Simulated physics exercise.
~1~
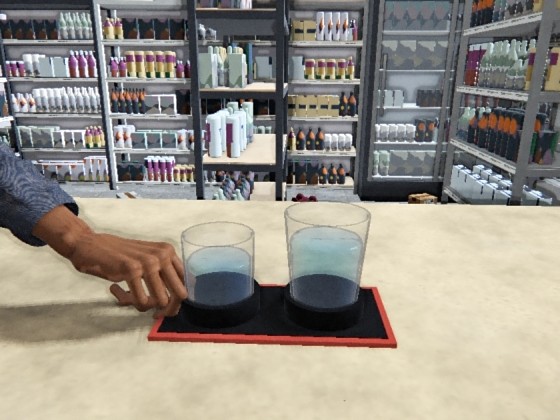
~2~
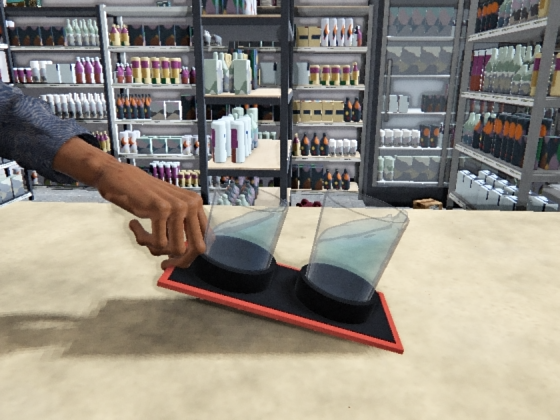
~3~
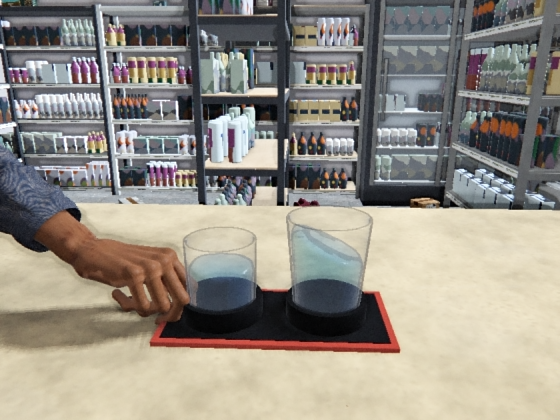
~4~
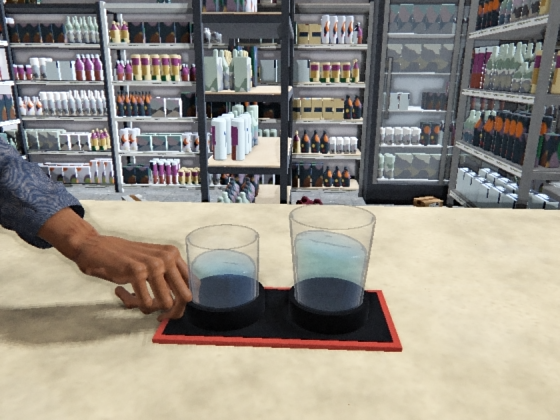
In the video, a hand lifts the left end of a red-edged black tray holding two clear containers of bluish liquid on a pale counter, tilting them to the right, then lowers it flat, leaving both upright in their holders with the hand still beside the tray.
